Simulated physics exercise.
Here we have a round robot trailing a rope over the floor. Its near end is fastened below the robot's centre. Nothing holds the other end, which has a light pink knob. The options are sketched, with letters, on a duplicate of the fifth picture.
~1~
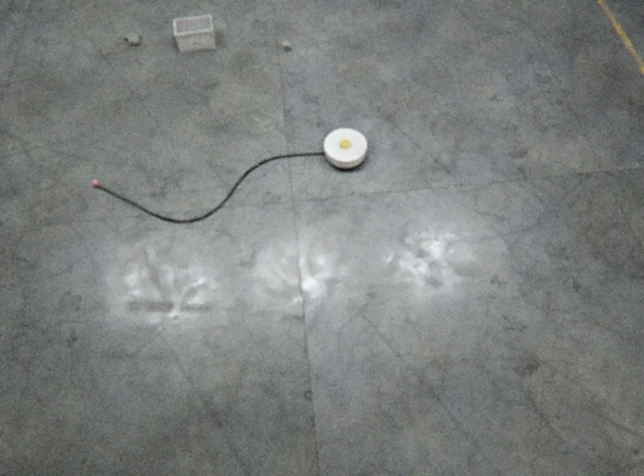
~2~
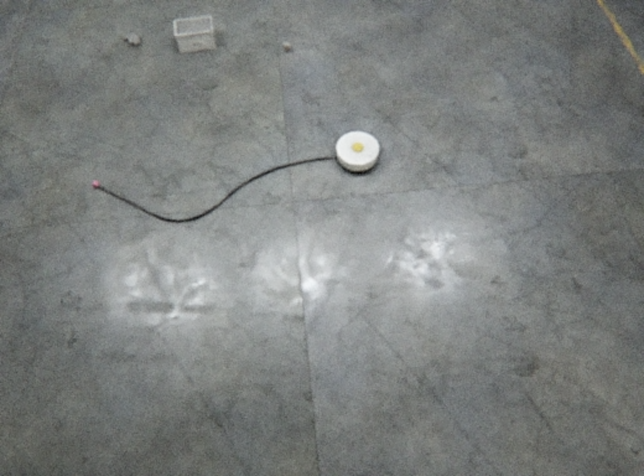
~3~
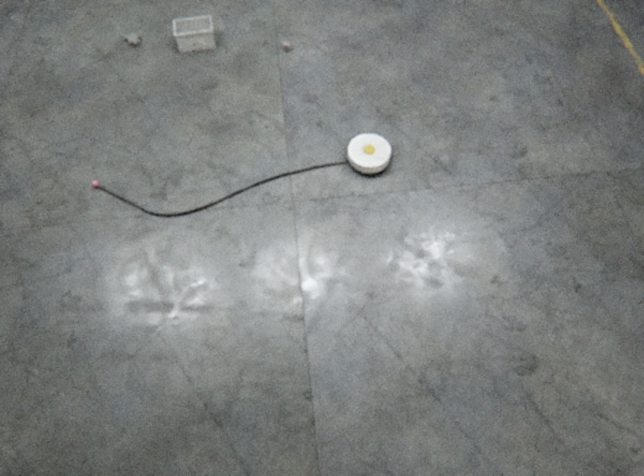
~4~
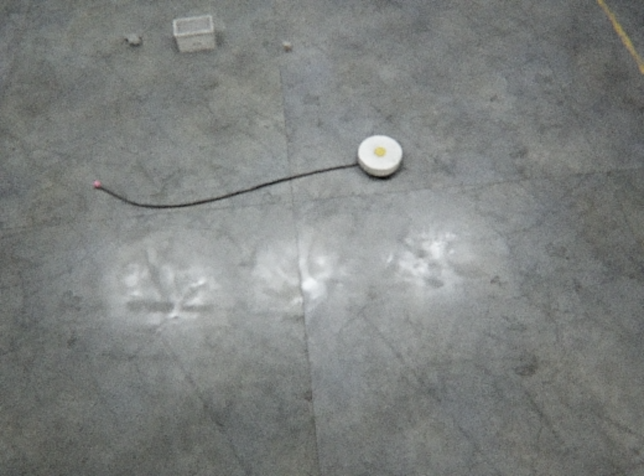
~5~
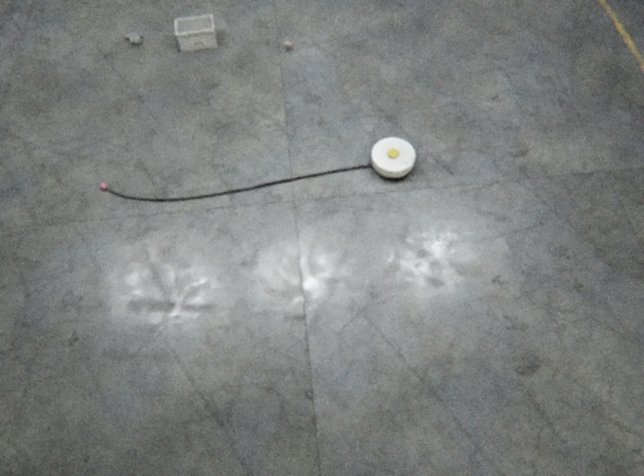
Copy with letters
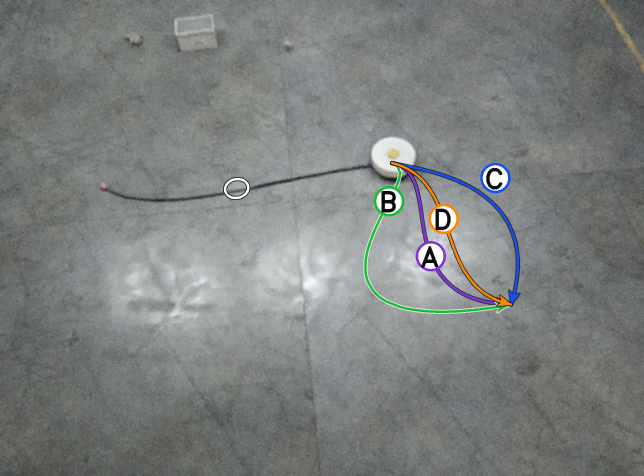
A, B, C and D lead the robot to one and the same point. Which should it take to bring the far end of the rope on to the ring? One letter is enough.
Line C does it.
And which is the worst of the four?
B.
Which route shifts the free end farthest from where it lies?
C.
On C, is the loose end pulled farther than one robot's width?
Yes.
On the marked copy, A from (392, 163) via (426, 241) to (509, 304); B from (392, 163) via (366, 276) to (509, 305); C from (392, 163) via (491, 202) to (511, 305); D from (392, 163) via (447, 228) to (511, 305); the ring at (237, 188).
Following C. Soon after the start, robot (473, 183), middle of the rope (319, 182), free end (172, 191).
Later, robot (520, 247), middle of the rope (368, 193), free end (221, 187).
In the end, robot (514, 301), middle of the rope (381, 206), free end (236, 187); the free end is on the ring.
As for the rest, A leaves the free end at (212, 195); B leaves the free end at (202, 211); D leaves the free end at (216, 191).
